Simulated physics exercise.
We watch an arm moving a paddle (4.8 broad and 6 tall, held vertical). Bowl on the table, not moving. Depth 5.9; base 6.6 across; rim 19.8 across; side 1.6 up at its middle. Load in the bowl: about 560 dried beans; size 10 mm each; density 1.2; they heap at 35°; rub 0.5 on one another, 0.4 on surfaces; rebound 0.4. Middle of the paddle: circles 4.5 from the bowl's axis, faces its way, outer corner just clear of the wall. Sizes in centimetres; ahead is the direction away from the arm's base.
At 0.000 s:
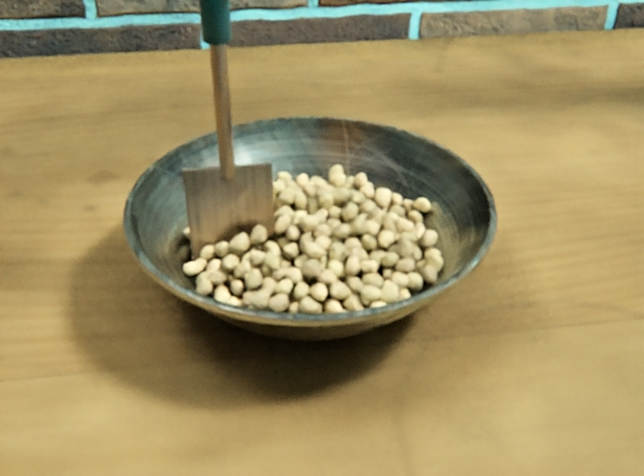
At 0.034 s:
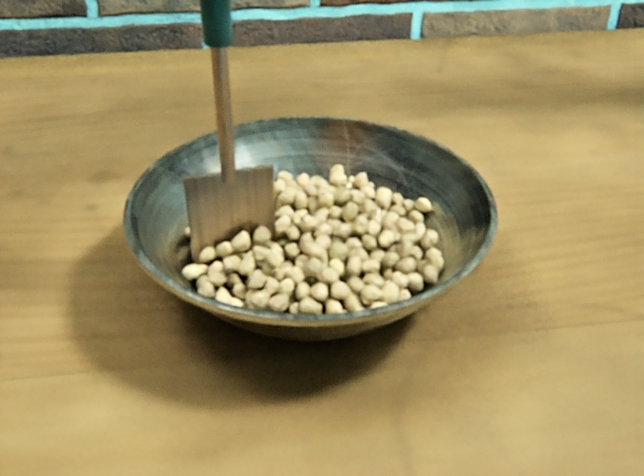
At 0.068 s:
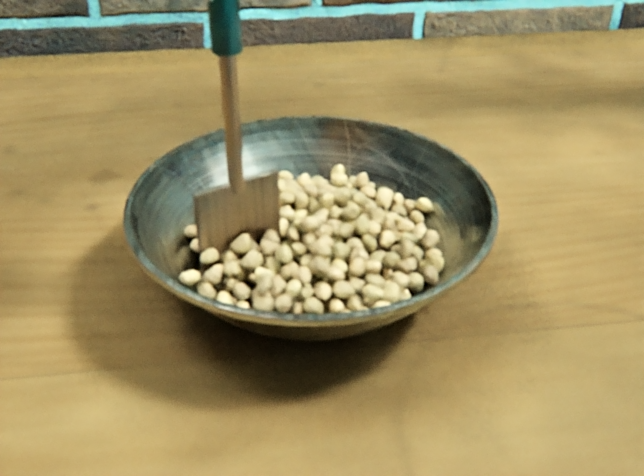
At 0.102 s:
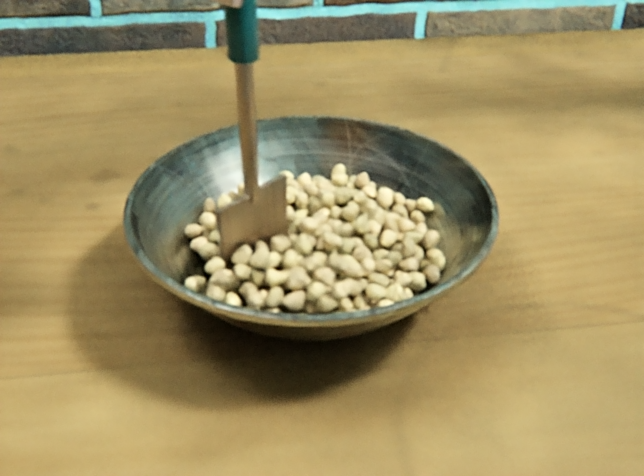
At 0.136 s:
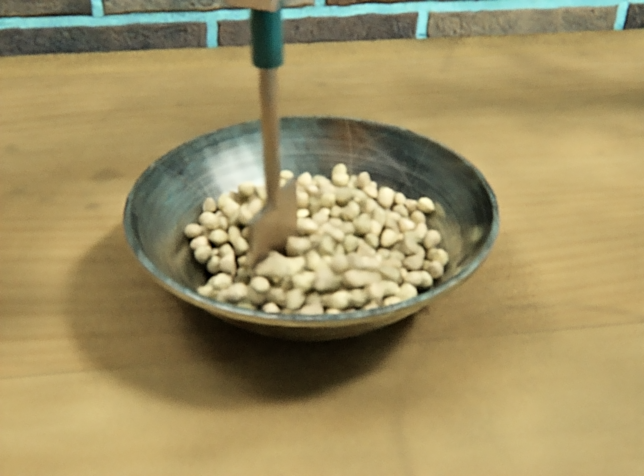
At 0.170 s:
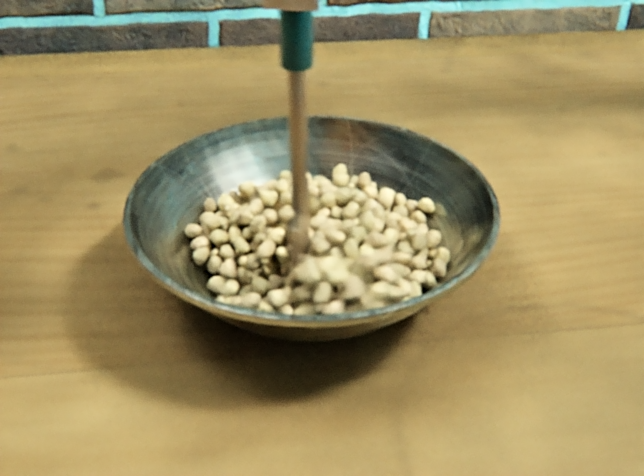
The video shows a dark bowl of pale dried beans on a wooden table as an upright paddle with a green handle sweeps from the left toward the middle, turning edge-on and pushing some beans to the right.
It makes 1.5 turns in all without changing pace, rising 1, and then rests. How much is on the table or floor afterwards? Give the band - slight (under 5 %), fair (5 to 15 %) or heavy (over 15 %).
Band: Fair.
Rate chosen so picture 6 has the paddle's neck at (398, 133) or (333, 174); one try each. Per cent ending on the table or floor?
About 45 and 20 %.
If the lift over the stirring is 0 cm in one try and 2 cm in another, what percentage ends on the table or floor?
That gives about 20 per cent and 10 per cent, in order.
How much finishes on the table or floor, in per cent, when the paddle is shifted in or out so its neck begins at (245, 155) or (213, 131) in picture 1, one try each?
Near 5 and 10 in a hundred, one try each.
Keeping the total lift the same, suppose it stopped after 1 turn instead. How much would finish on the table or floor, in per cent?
It would be around 10 per cent.
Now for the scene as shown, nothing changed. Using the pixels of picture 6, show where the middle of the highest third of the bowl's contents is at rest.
I'd put it at about (343, 220).
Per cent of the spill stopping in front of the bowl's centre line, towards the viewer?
About 20 per cent.
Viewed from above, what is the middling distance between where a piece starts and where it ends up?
Distance: Close to 7 cm.
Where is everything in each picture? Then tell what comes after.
The paddle neck at (225, 142), 0° round; upper third of the load around (319, 232), from x 190 to 435, top at y 175; 560 in the bowl, in the first picture.
The paddle neck at (226, 146), 7° round; upper third of the load around (317, 232), from x 190 to 435, top at y 175, in the second picture.
The paddle neck at (235, 156), 24° round; upper third of the load around (315, 237), from x 190 to 435, top at y 175, in the third picture.
The paddle neck at (250, 166), 41° round; upper third of the load around (320, 243), from x 190 to 435, top at y 175, in the fourth picture.
The paddle neck at (272, 172), 58° round; upper third of the load around (326, 247), from x 190 to 440, top at y 175, in the fifth picture.
The paddle neck at (299, 176), 76° round; upper third of the load around (339, 251), from x 190 to 440, top at y 175; 560 in the bowl, in the sixth picture.
After 0.53 s, 257° round, highest piece 9 above the table; 530 in the bowl, 20 on the table or floor, 10 in flight or on the tool.
After 0.89 s, 79° round, highest piece 7 above the table; 508 in the bowl, 52 on the table or floor.
After 1.27 s, 180° round, highest piece 7 above the table; 506 in the bowl, 54 on the table or floor.
After 1.97 s, 180° round, highest piece 7 above the table; 506 in the bowl, 54 on the table or floor.
In the end, 506 in the bowl, 54 on the table or floor. That is 10 % on the table or floor.
